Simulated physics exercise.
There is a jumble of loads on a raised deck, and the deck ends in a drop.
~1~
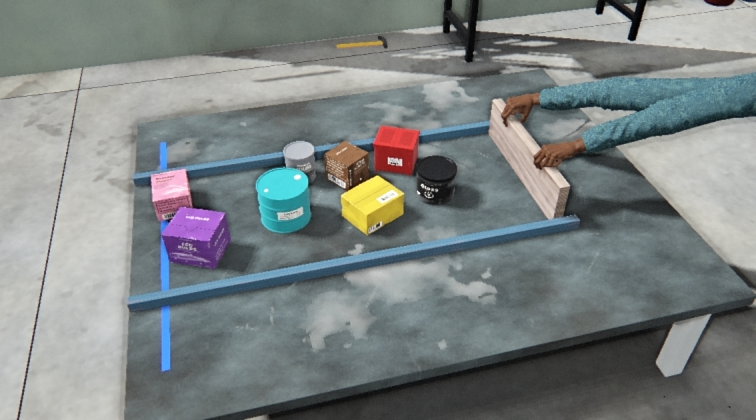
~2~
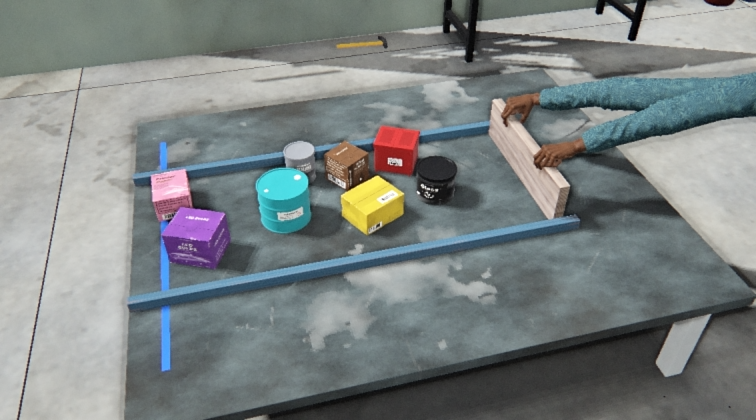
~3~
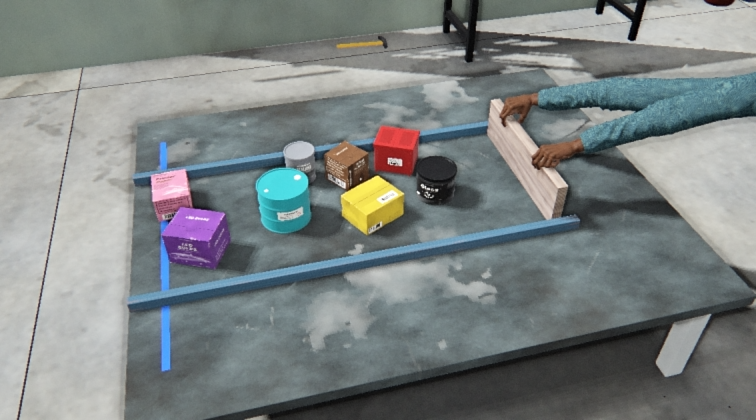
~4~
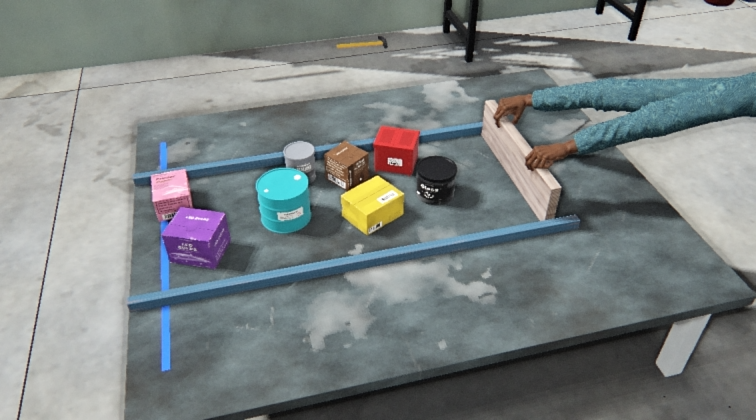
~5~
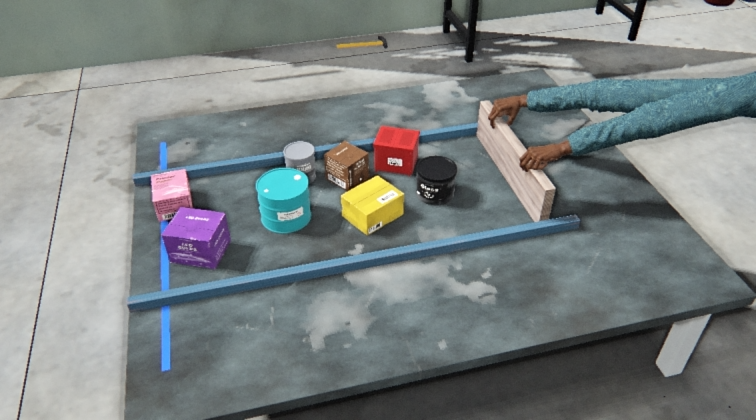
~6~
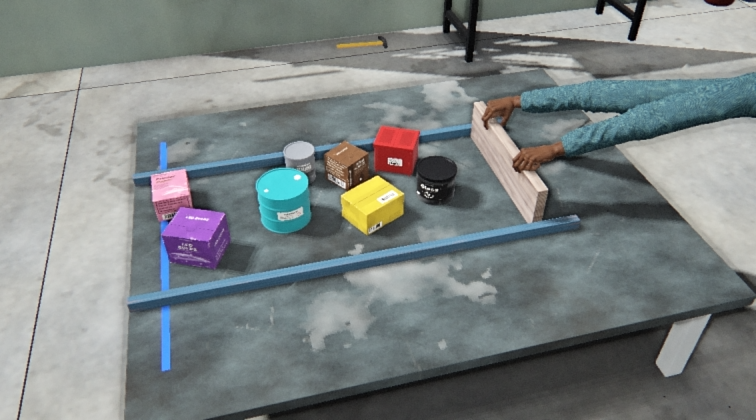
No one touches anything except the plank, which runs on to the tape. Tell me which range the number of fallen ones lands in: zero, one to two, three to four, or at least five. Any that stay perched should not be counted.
Lost: Five or more.
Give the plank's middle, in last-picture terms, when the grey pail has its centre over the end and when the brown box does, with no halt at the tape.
For the grey pail, about (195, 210); for the brown box, about (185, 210).
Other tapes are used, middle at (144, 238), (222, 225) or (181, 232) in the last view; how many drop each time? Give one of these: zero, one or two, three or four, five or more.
Result per tape, in order - more than four / 1 or 2 / five or more.
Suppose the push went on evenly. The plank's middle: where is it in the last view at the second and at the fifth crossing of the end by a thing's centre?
Around (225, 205); afterwards around (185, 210).
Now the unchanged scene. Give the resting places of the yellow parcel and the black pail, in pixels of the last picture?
In the last picture, roughly (140, 269) and (140, 225).
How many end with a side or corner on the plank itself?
All in all, 3.
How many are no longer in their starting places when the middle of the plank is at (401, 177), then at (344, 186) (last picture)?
The number moved is 4 and then 6.
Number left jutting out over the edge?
Overhanging ones - 3.
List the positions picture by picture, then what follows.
The first picture shows pink box (172, 195); purple box (198, 238); turquoise canister (284, 200); plank (525, 157); tape (165, 235).
The second picture shows purple box (198, 238); red tote (397, 151).
The third picture shows turquoise canister (284, 200); yellow parcel (373, 205).
The fourth picture shows pink box (172, 195); plank (517, 158).
The fifth picture shows purple box (198, 238); black pail (436, 181).
The sixth picture shows pink box (172, 195); purple box (198, 238); turquoise canister (284, 200); plank (505, 160); tape (165, 235).
A little later, none off yet; pink box at rest near (172, 195); purple box at rest near (198, 238); turquoise canister moving near (282, 201).
When it is over, the number that fall off is five or more; down, brown box, grey pail, turquoise canister, purple box and pink box.
